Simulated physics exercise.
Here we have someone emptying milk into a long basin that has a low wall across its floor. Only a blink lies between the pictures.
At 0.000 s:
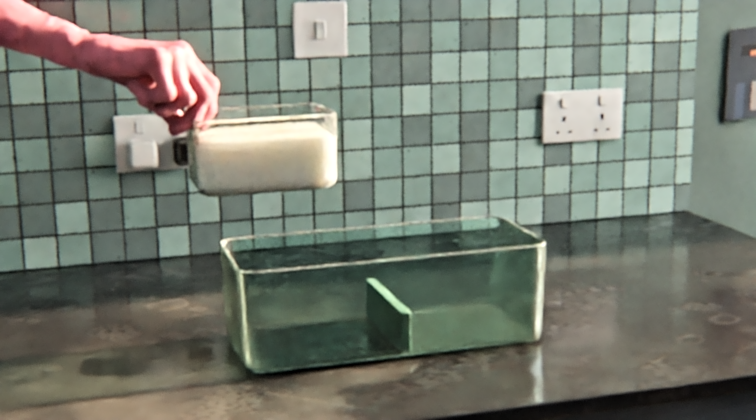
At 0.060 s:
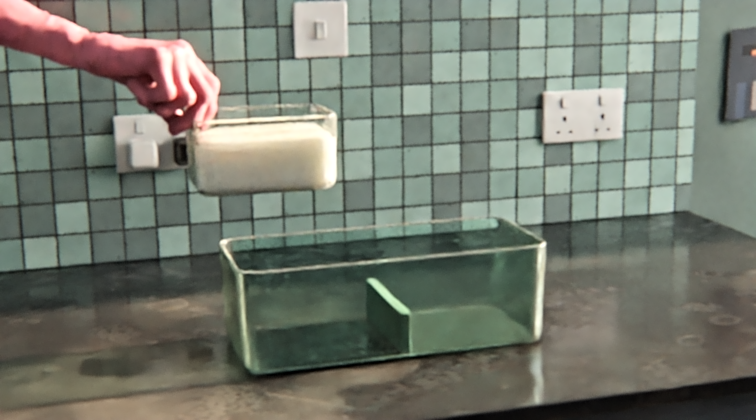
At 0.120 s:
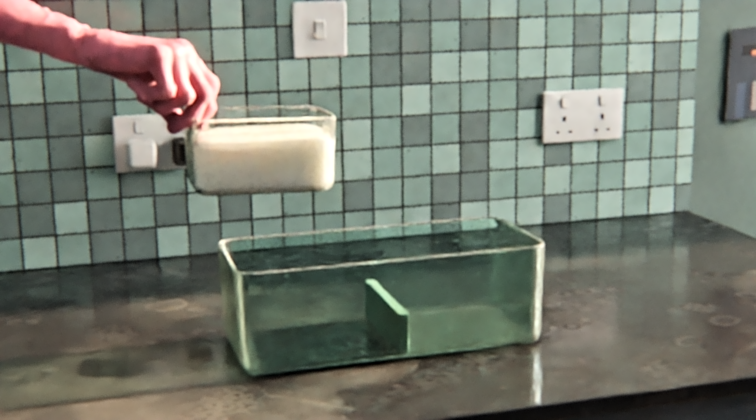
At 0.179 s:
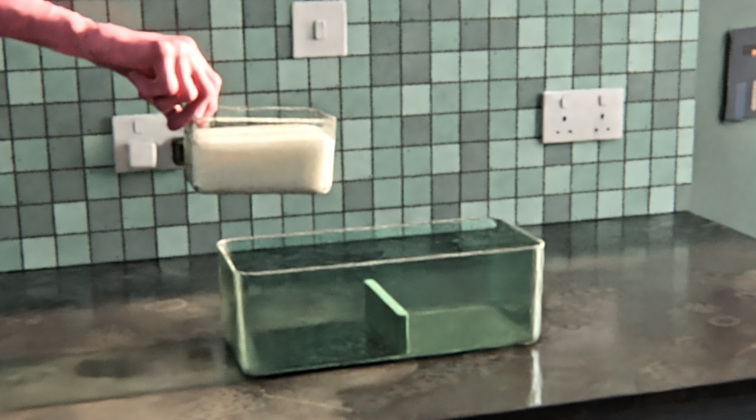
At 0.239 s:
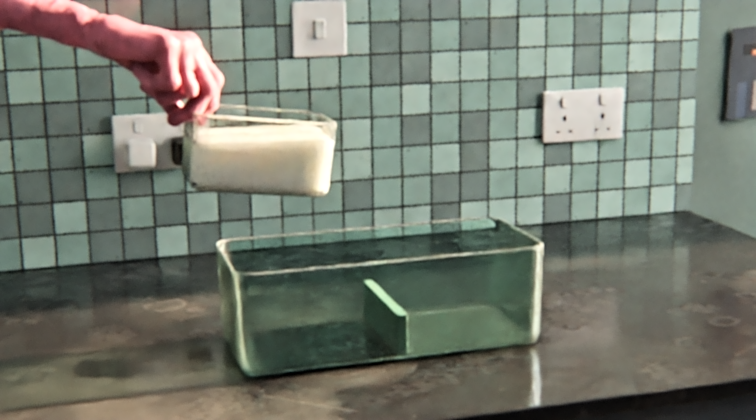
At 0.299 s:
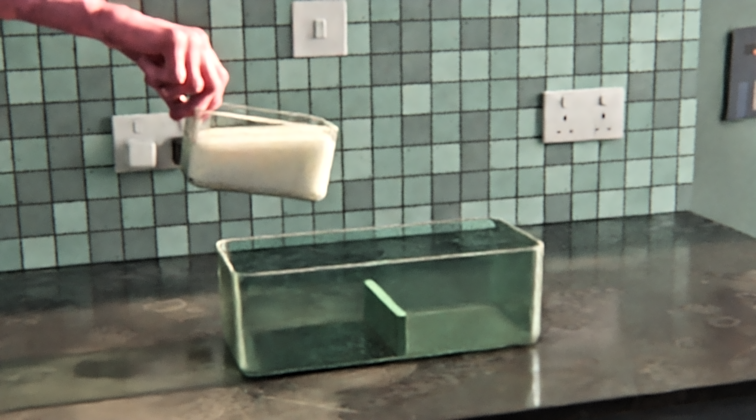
A hand tilting a clear container of milk slightly down to the right above a long glass basin with a low divider.
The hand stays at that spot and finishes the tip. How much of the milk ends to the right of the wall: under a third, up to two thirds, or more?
The share right of the wall is from a third to two thirds.
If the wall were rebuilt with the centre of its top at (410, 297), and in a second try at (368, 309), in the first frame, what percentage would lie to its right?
In turn 15 and 65 in a hundred.
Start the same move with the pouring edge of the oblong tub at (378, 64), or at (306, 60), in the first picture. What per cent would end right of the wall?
First some 85, then 45 per cent.
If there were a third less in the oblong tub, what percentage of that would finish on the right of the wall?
Near 20 %.
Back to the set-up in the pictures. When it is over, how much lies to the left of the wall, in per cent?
Near 45 %.
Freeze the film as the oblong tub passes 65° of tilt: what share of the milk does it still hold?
About 50 per cent.
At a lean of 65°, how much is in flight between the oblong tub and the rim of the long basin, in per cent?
About 30 per cent.
A moment on, the oblong tub is tipped part way and 52 per cent is still to pour, 4 is left of the wall and 15 right of it.
Next, the oblong tub is tipped right over and 9 per cent is still to pour, 33 is left of the wall and 53 right of it.
Then the oblong tub is tipped right over and 0 per cent is still to pour, 46 is left of the wall and 54 right of it.
Later the oblong tub is tipped right over and 0 per cent is still to pour, 46 is left of the wall and 54 right of it.
At rest 46 per cent lies left of the wall, 54 right of it and 0 outside.
